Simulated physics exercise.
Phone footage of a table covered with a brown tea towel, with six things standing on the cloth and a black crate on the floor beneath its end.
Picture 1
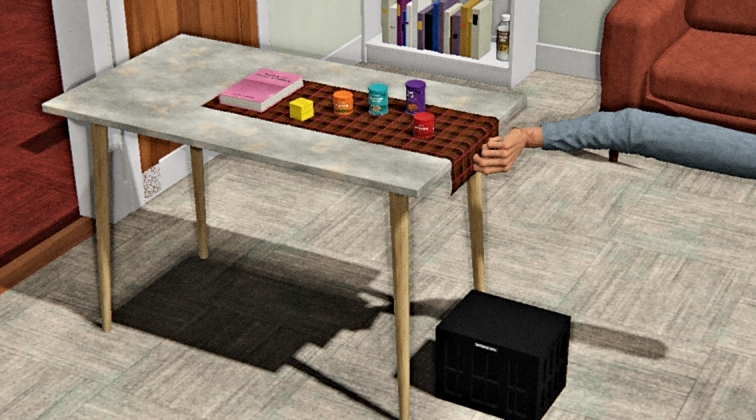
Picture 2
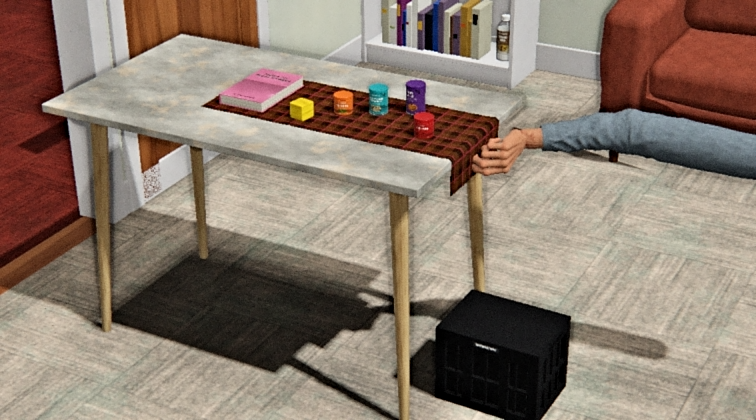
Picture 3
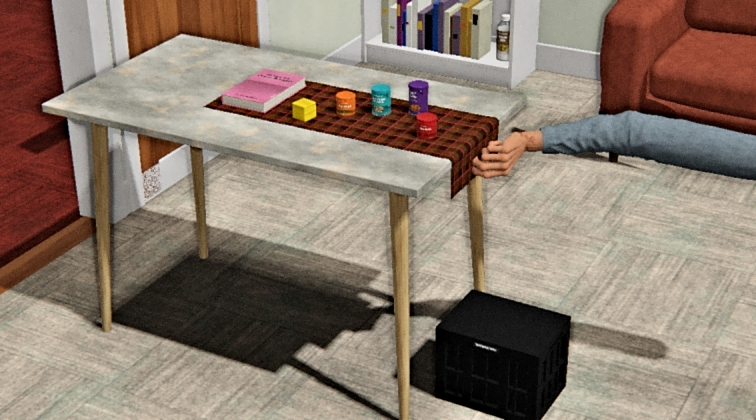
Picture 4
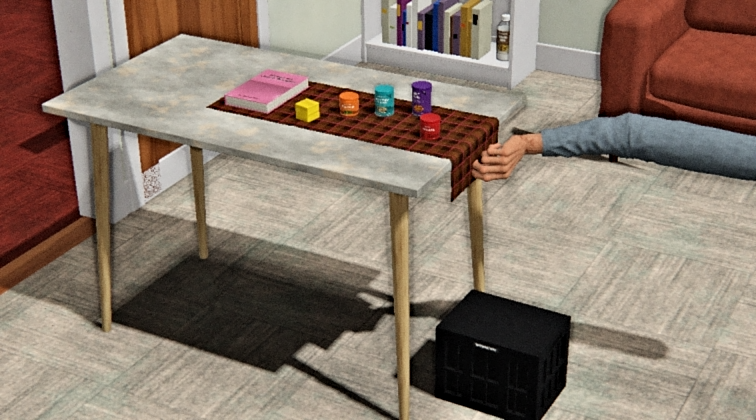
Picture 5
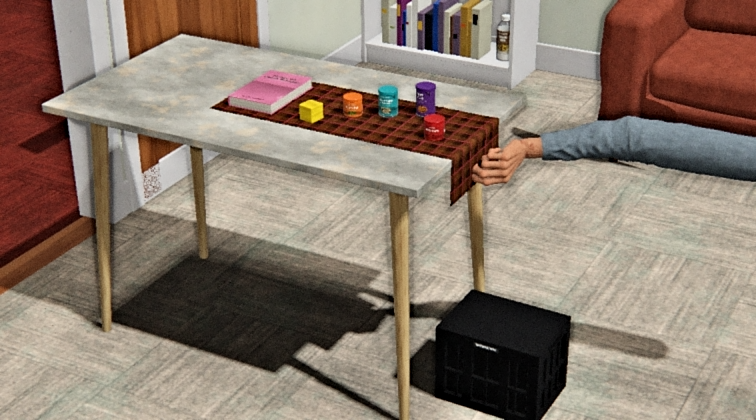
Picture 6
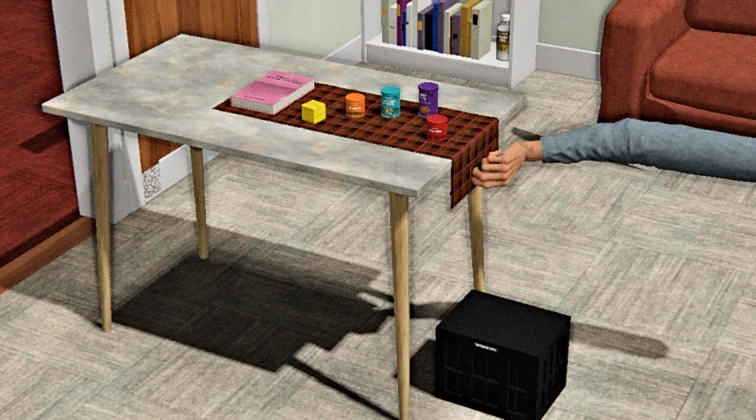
The video shows a hand gripping the end of a brown checked cloth on a table and slowly pulling it slightly down over the right edge, while the book, yellow cube and four colored containers on it shift slightly right together.
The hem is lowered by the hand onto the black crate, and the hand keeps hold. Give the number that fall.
The number is four.
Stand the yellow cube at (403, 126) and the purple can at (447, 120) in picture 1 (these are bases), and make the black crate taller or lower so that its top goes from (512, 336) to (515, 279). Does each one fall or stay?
Final state: The yellow cube is no longer up, the purple can is no longer up.
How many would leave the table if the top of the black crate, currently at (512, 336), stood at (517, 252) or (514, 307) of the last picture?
We'd get 1 in the first case and 3 in the second.
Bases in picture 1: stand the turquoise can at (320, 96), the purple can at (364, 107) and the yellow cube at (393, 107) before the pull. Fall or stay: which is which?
Briefly: Turquoise can stays; purple can drops; yellow cube drops.
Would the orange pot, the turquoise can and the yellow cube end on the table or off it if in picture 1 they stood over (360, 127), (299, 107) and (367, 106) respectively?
The orange pot topples down; the turquoise can stays put; and the yellow cube topples down.
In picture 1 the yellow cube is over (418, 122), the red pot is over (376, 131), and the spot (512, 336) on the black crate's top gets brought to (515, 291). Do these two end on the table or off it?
The yellow cube falls; the red pot falls.
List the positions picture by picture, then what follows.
In the first picture, hem (451, 196); red pot (424, 116); purple can (416, 83); turquoise can (378, 87); orange pot (343, 94); yellow cube (301, 102); top of the crate (512, 336).
In the second picture, hem (450, 197); red pot (424, 116).
In the third picture, hem (451, 200); purple can (419, 84).
In the fourth picture, hem (451, 203); turquoise can (384, 88); top of the crate (512, 336).
In the fifth picture, hem (450, 207); orange pot (353, 96).
In the sixth picture, hem (450, 210); red pot (437, 119); purple can (429, 86); turquoise can (391, 89); orange pot (355, 97); yellow cube (314, 104).
Early on, hem near (475, 229); red pot gone.
Midway, hem near (476, 273); red pot and purple can gone.
Finally, hem on the crate; red pot, purple can, turquoise can and orange pot gone. The answer is four.
